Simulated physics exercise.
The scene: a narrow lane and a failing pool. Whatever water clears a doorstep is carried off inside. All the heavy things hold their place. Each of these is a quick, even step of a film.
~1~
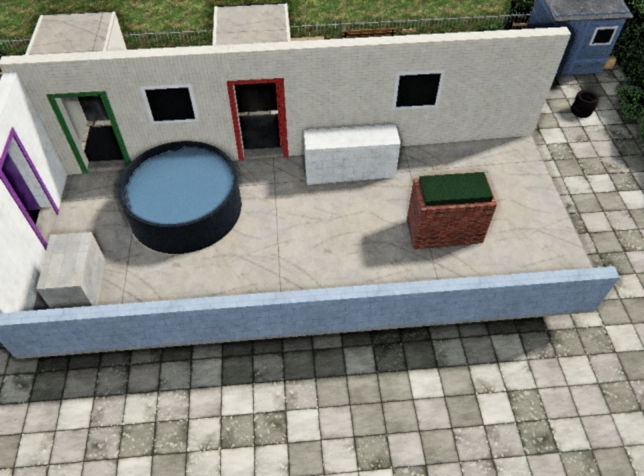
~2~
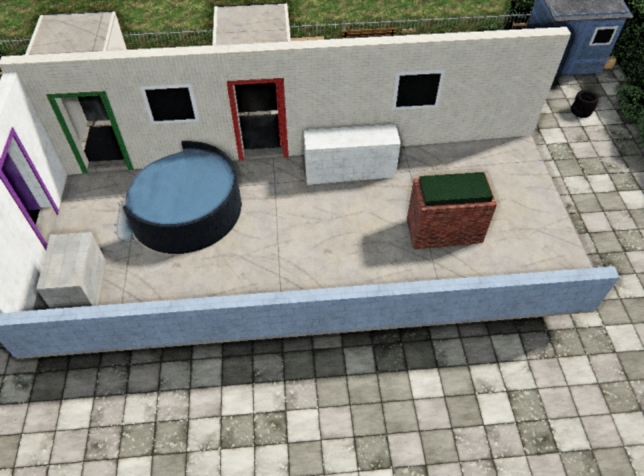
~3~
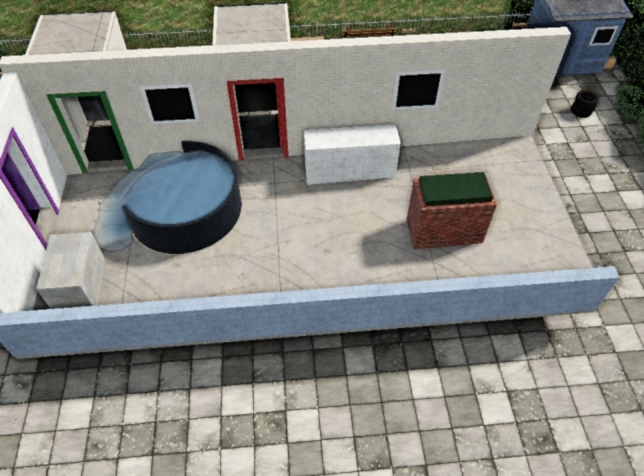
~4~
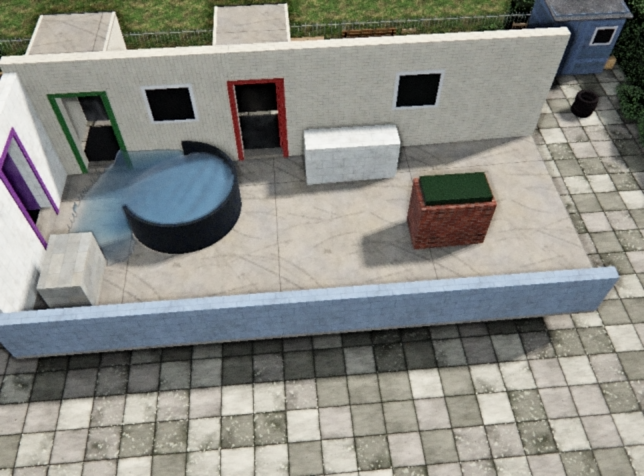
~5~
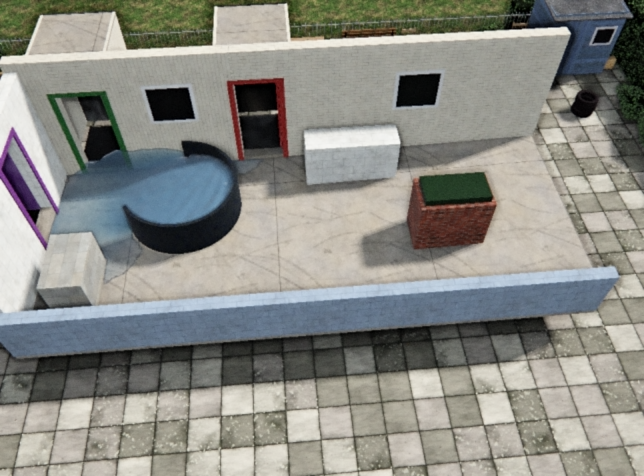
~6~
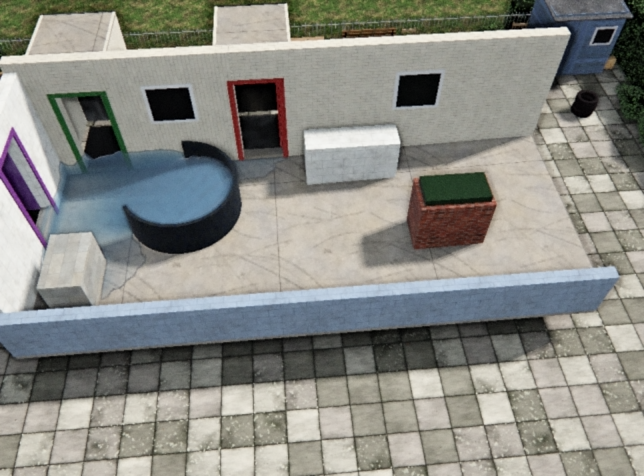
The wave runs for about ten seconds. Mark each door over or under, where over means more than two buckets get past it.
Purple door - over; green door - over; red door - under.
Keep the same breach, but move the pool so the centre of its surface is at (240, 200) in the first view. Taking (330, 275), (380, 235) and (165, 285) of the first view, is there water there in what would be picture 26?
Spared, spared, soaked.
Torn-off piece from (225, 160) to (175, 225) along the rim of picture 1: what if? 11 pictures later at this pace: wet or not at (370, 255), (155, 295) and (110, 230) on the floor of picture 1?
Submerged, submerged, bone-dry.
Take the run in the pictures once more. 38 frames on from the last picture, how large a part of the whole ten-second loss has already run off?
Close to 85 out of every hundred.
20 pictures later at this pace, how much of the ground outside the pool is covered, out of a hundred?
The answer is around 40 per cent.
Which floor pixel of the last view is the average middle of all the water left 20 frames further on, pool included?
My pick is pixel (126, 238).
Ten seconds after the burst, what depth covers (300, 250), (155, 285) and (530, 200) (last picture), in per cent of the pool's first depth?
Respectively 4, 10 and 2 per cent.
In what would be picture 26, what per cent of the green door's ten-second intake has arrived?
Estimated share: About 75 %.
A moment on, water covers 20 % of the floor; the purple door over two buckets in, the green door over two buckets in, the red door wet at the sill, nothing in.
Next, water covers 25 % of the floor; the purple door far over two buckets in, the green door far over two buckets in, the red door wet at the sill, nothing in.
Then, water covers 40 % of the floor; the purple door far over two buckets in, the green door far over two buckets in, the red door wet at the sill, nothing in.
Later, water covers 70 % of the floor; the purple door far over two buckets in, the green door far over two buckets in, the red door wet at the sill, nothing in.
In the end, water covers 85 % of the floor; the purple door far over two buckets in, the green door far over two buckets in, the red door wet at the sill, nothing in.
